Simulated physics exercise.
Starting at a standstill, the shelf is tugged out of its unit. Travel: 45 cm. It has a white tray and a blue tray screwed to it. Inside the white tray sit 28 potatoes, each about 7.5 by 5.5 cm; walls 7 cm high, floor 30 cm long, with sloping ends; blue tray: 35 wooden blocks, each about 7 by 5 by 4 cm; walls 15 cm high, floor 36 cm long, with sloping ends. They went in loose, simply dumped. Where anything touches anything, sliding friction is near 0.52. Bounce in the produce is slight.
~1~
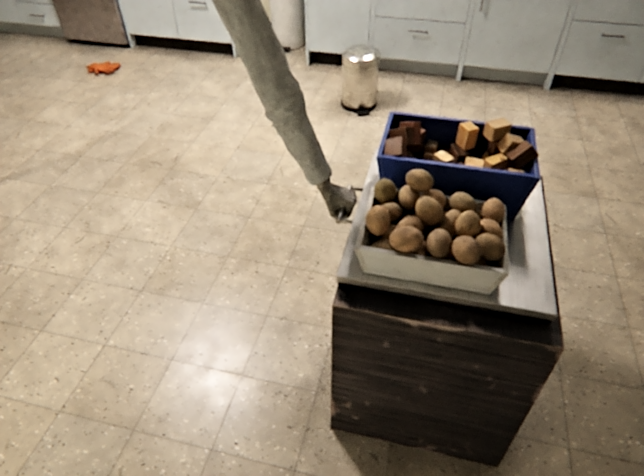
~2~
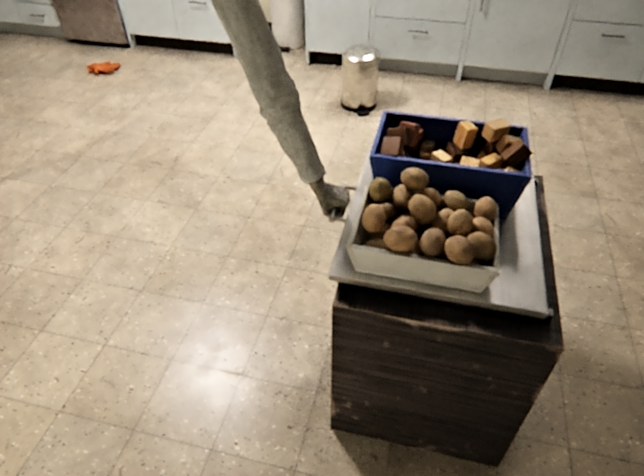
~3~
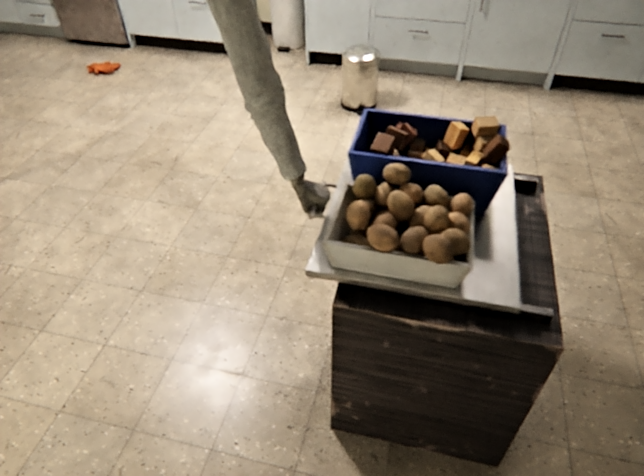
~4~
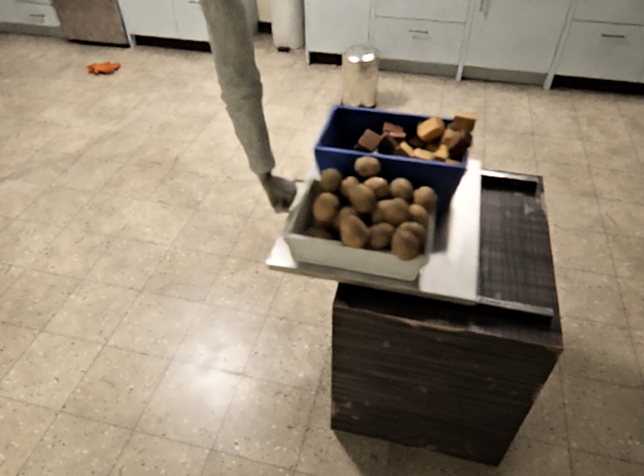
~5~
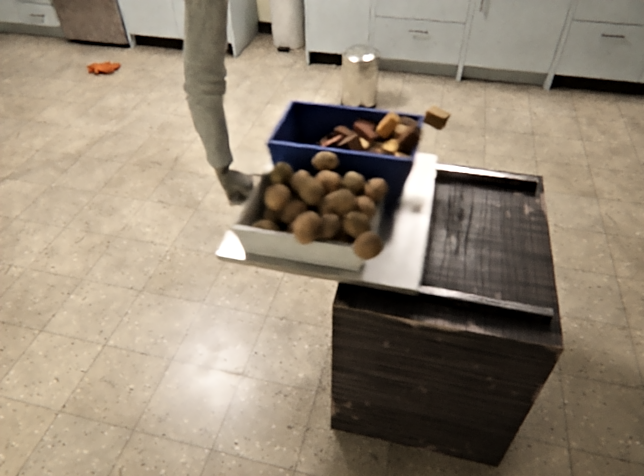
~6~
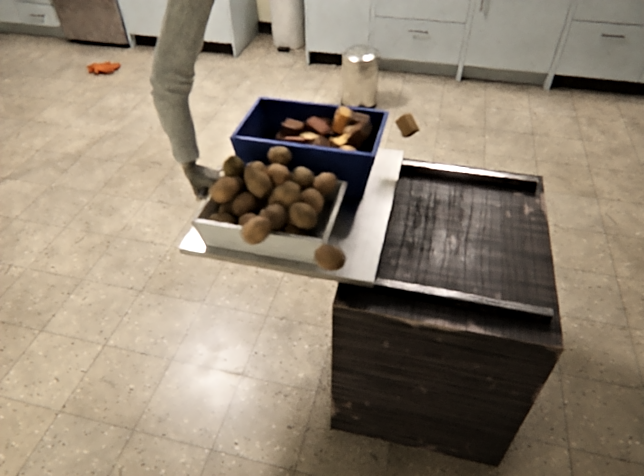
An arm pulls a shelf with two trays leftward off a cabinet as potatoes and blocks tumble.
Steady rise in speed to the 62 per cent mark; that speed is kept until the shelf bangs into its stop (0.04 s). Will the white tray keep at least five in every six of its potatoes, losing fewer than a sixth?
No, it loses more than one in six.
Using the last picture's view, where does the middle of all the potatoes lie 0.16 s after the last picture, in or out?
In the last picture they centre on about (244, 198).
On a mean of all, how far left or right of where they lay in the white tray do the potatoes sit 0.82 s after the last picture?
Leftwards, roughly 28 cm.
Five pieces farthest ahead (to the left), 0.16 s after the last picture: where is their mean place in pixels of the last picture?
Roughly at (159, 185).
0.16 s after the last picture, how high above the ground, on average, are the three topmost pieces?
I'd guess about 98 cm.
Then, 0.04 s after the last picture, the white tray is down by 4 of 28 and the blue tray is down by 1 of 35.
Then, 0.16 s after the last picture, the white tray is down by 8 of 28 and the blue tray is down by 1 of 35.
Then, 0.38 s after the last picture, the white tray is down by 10 of 28 and the blue tray is down by 3 of 35.
When it is over (0.82 s after the last picture), the white tray is down by 10 of 28 and the blue tray is down by 3 of 35. Asked share, 10 of 28, 36 per cent.
